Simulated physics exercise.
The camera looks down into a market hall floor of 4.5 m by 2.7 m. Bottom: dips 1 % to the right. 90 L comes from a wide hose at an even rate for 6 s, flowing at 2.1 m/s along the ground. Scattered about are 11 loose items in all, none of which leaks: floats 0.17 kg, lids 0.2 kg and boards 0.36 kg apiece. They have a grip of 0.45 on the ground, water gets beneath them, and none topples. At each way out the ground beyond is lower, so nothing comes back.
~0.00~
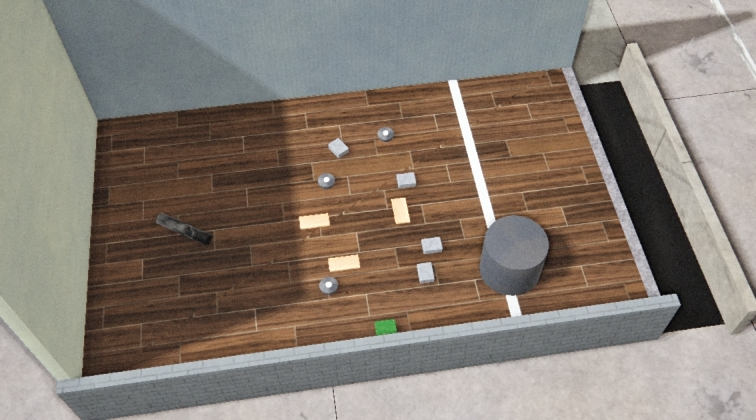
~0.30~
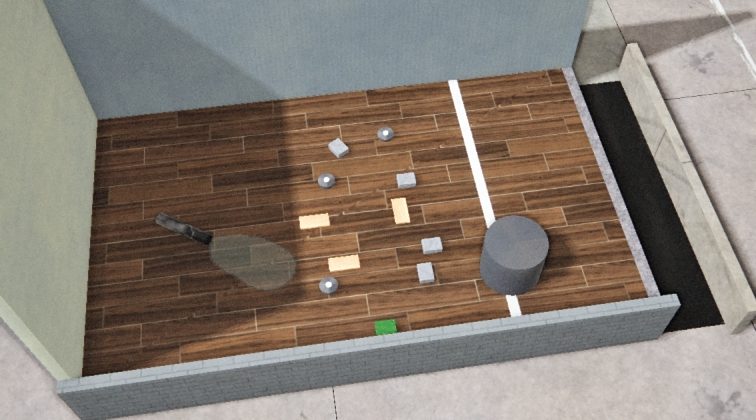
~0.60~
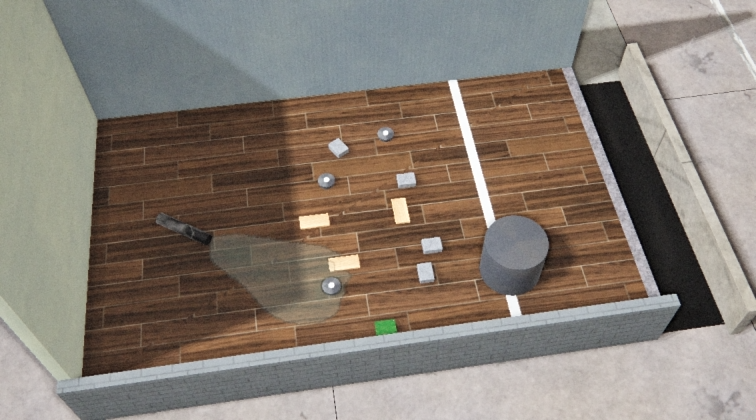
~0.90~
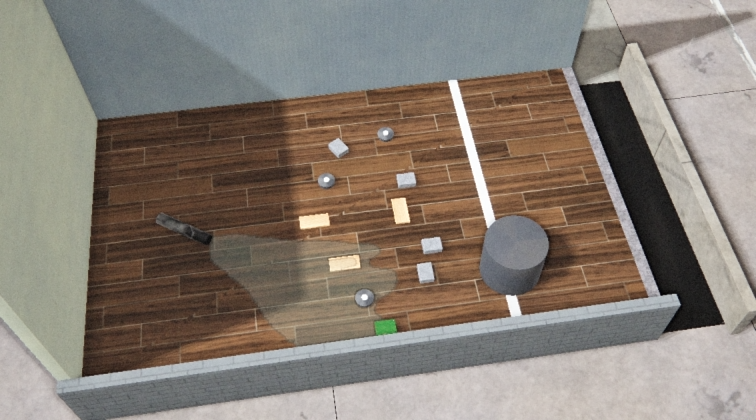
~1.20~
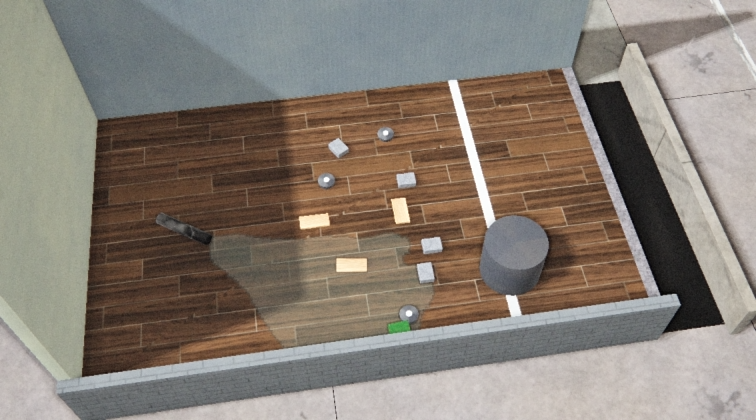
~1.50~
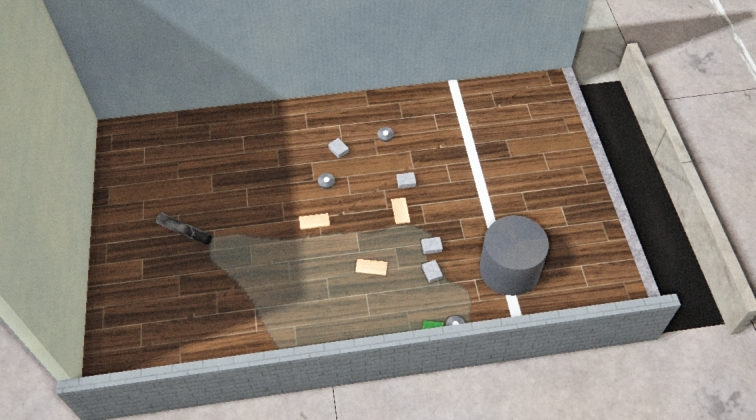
Water spread from a dark nozzle across the wooden floor toward the lower right, pushing a small silvery ball to the right, then shifting a green block, an orange board and a grey block slightly.
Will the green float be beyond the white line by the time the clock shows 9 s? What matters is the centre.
Over.
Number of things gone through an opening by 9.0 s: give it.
I count 2 of them.
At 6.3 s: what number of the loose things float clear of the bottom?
The count is 0.
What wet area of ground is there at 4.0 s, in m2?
The covered patch comes to about 3.0 m2.
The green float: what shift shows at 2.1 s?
I'd put it at around 100 cm.
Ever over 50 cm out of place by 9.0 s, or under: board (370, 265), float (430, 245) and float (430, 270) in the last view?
In that order: Exceeds it, then exceeds it, then exceeds it.
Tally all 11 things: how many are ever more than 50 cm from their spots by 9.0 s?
The total is 5.
After 2.1 s the green float is near (516, 314), 1.0 m from its start, afloat; 1 of 11 are over the mark; 2 afloat.
After 4.0 s the green float has gone out; 2 of 11 are over the mark; 1 afloat.
After 6.3 s the green float has gone out; 4 of 11 are over the mark; 0 afloat.
After 9.0 s the green float has gone out; 4 of 11 are over the mark; 0 afloat.
